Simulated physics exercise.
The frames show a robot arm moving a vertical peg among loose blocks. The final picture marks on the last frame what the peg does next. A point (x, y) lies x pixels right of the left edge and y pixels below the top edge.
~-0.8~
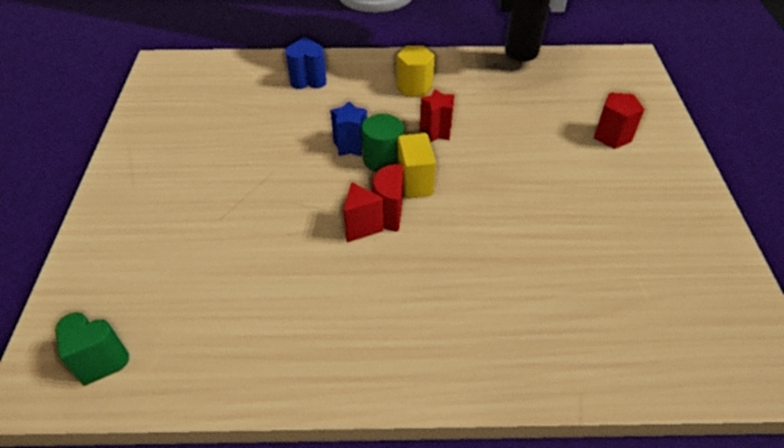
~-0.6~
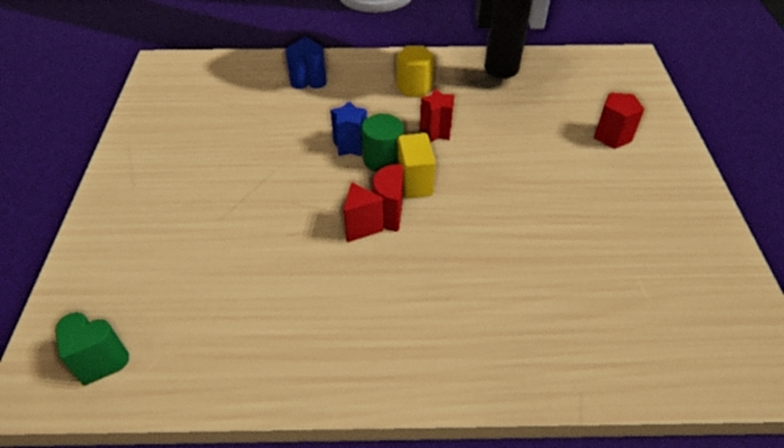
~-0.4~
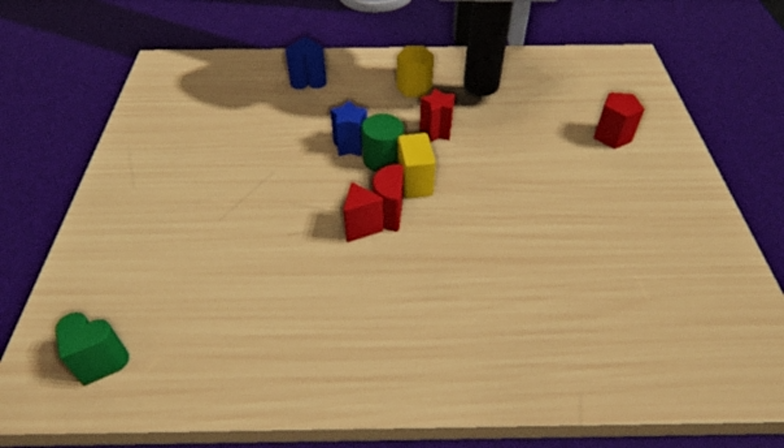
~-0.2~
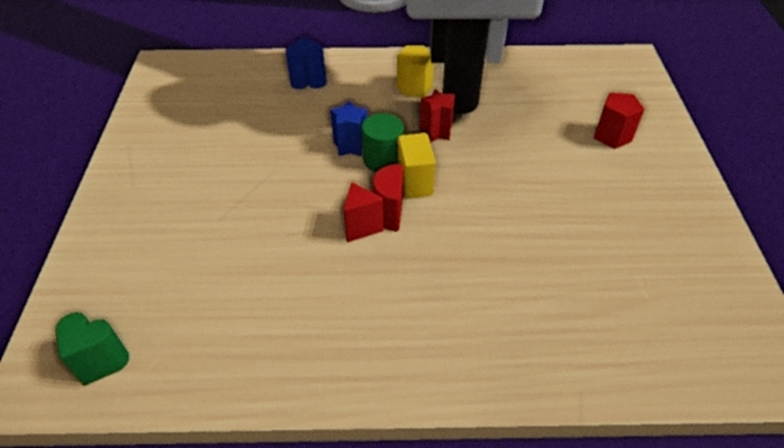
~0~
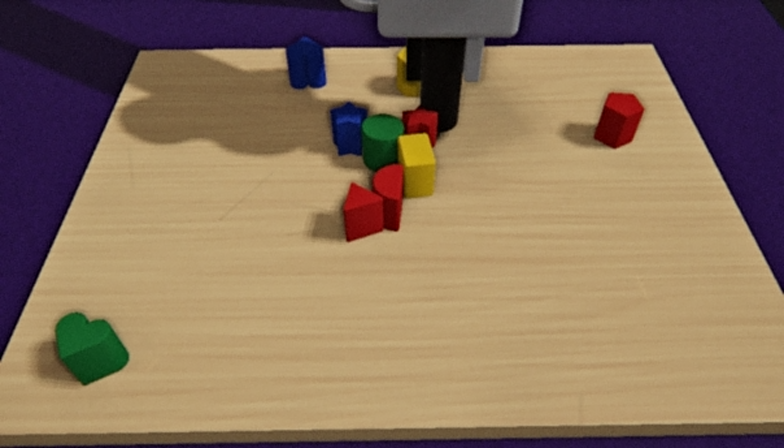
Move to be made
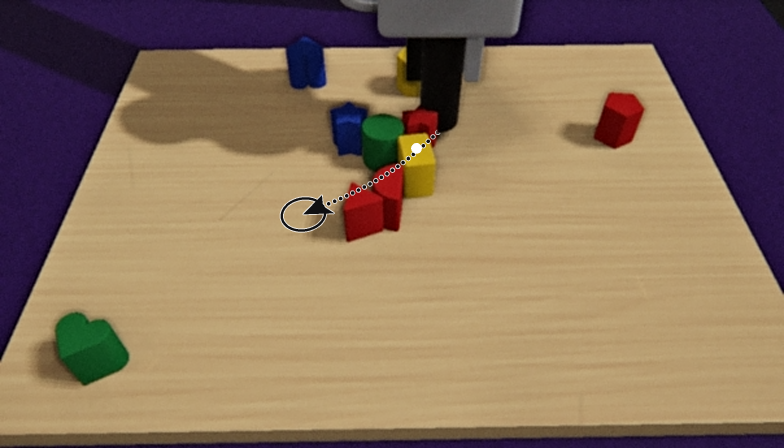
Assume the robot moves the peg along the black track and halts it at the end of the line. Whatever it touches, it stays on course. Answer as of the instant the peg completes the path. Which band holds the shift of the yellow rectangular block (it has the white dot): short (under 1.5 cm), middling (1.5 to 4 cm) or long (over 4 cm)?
The middle band: 1.5 to 4 cm.
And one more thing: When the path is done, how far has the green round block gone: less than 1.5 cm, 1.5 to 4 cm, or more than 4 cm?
Answer: More than 4 cm.
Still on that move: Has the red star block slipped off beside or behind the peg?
Answer: No.
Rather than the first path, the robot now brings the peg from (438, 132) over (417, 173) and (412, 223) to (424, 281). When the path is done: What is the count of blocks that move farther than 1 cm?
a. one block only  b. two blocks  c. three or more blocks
I choose c.
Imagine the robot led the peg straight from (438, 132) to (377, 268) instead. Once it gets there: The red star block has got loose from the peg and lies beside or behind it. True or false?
This is true.
Drawn move, from (438, 132) via (382, 177), ending at (303, 214); the dot is on the yellow rectangular block.
The first path, step by step. One third of the way, peg at (403, 152); green round block at (341, 147); yellow rectangular block at (416, 162), turned 25° anticlockwise; red star block at (378, 145).
Two thirds of the way, peg at (358, 180); green round block at (291, 164); yellow rectangular block at (417, 164), turned 25° anticlockwise; red star block at (330, 176).
At the end, peg at (302, 204); red triangular block still; green round block at (258, 168); yellow rectangular block at (417, 164), turned 25° anticlockwise; red star block at (283, 207), turned 25° anticlockwise.
